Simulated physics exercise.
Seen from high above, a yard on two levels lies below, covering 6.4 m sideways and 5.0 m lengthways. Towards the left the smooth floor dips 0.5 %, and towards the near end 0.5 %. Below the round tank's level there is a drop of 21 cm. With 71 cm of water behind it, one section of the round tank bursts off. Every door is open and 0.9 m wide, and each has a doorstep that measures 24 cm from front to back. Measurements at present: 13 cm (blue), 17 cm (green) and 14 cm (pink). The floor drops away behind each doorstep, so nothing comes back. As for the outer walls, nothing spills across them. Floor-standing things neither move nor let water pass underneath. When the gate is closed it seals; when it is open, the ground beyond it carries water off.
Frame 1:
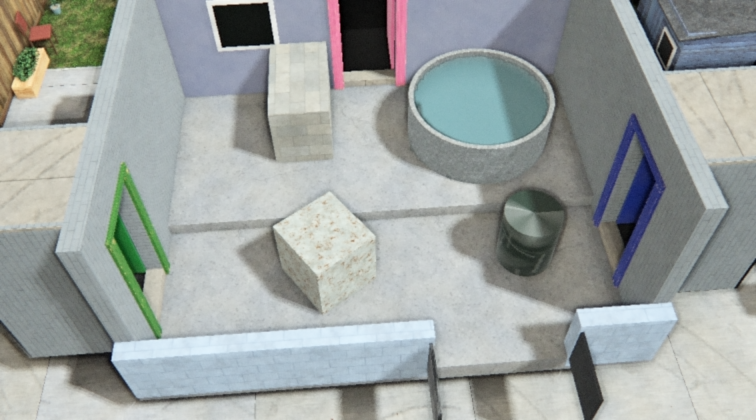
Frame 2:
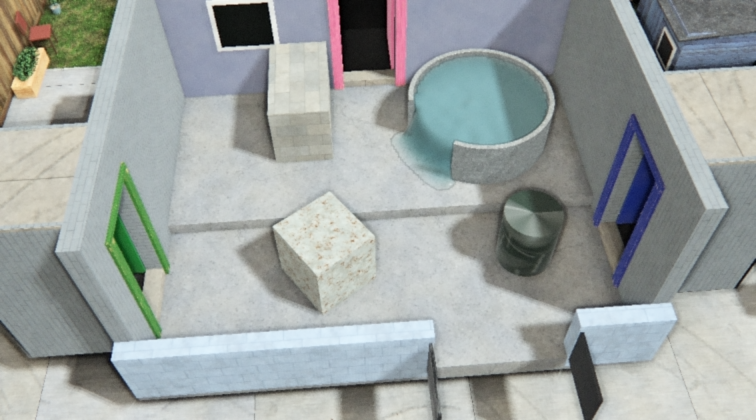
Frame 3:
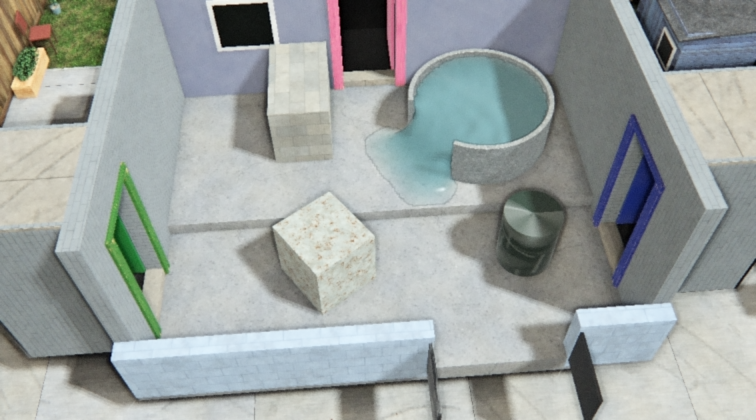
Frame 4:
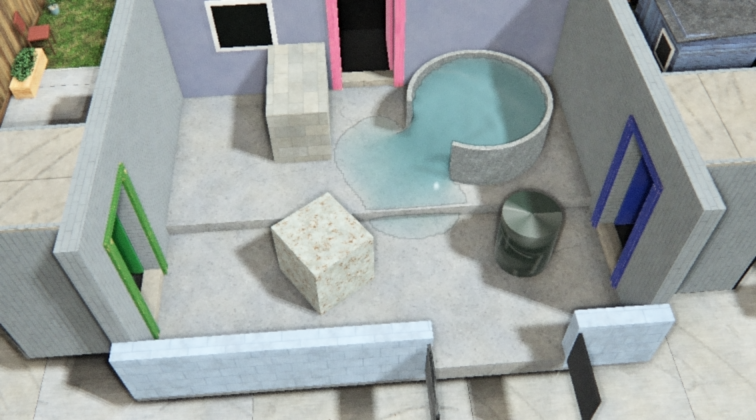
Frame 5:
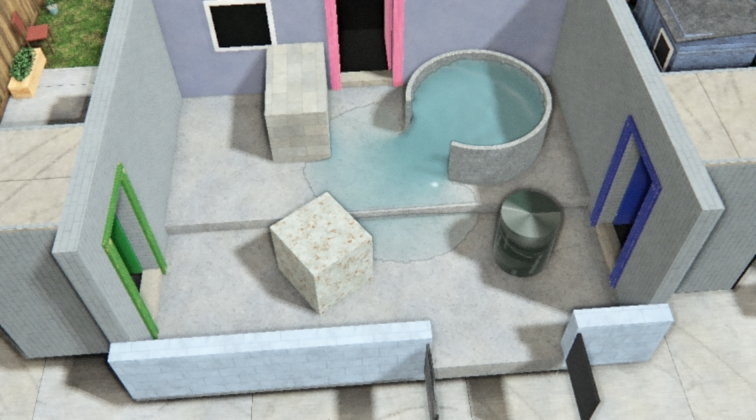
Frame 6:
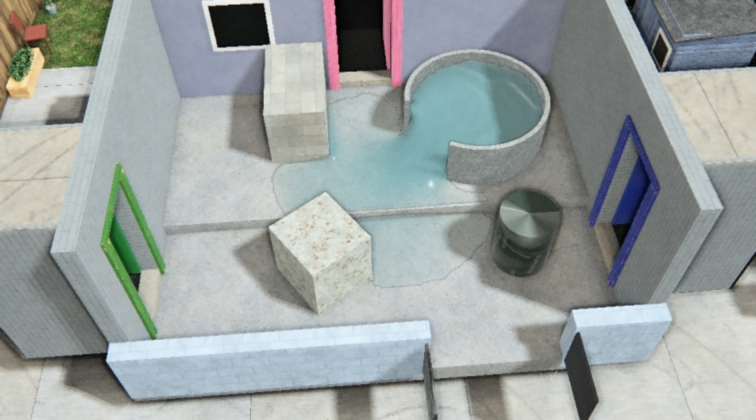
A round stone tank opening at its front left, water spilling across a walled grey yard, over a low step and around a speckled block.
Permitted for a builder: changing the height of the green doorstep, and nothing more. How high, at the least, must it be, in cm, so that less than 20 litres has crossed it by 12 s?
It needs to be about 21 cm high.
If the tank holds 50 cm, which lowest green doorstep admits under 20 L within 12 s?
Then a height close to 14.0 cm.
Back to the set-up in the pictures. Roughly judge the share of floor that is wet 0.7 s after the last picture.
Some 40 per cent is wet.
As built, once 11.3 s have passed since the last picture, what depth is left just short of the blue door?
It stands about 10.5 centimetres deep.
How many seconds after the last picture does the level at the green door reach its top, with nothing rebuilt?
The level tops out near 1.8 seconds.
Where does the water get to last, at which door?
It's the blue door.
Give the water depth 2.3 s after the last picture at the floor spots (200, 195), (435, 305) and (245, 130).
About 6, 6 and 0 cm respectively.
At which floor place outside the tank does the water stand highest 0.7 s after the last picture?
At about pixel (348, 246).
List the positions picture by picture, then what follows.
The first picture shows still water, 71 cm deep, in the round tank at (481, 99); the green door at (143, 262) is dry.
In the second picture, the front is at (439, 186), 0.3 m from the gap at (425, 151); 0.3 m2 of floor is wet, 71 cm left at the back.
In the third picture, the front is at (417, 203), 0.7 m from the gap at (425, 151); 1.0 m2 of floor is wet, 71 cm left at the back.
In the fourth picture, water pours out at (423, 152) and has run 1.2 m, to (373, 210); about 7 cm deep outside, 71 cm at the back.
In the fifth picture, the gap is at (422, 152), the front 1.8 m out at a hidden place; the back of the round tank holds 69 cm.
In the sixth picture, the front is at a hidden place, 2.3 m from the gap at (421, 151); 5.5 m2 of floor is wet, 61 cm left at the back; 2.2 m in a straight line remain to the green door at (138, 262).
Then, 0.7 s after the last picture water covers 40 % of the floor, deepest (39 cm) near (348, 246); 5 cm at the green door, 0 litres in over its 17 cm doorstep.
Then, 2.3 s after the last picture water covers 65 % of the floor, deepest (40 cm) near (152, 360); 24 cm at the green door, 28 litres in over its 17 cm doorstep.
Then, 11.3 s after the last picture water covers 90 % of the floor, deepest (14 cm) near (382, 355); 12 cm at the green door, 61 litres in over its 17 cm doorstep.
At the green door as built, the water peaked near 26 cm, 1.9 s after the last picture.
Run again over the same 12 s with other heights there, 49 litres in over 18 cm, 6 litres over 24.5 cm. The limit of 20 litres is kept from about 21 cm up.
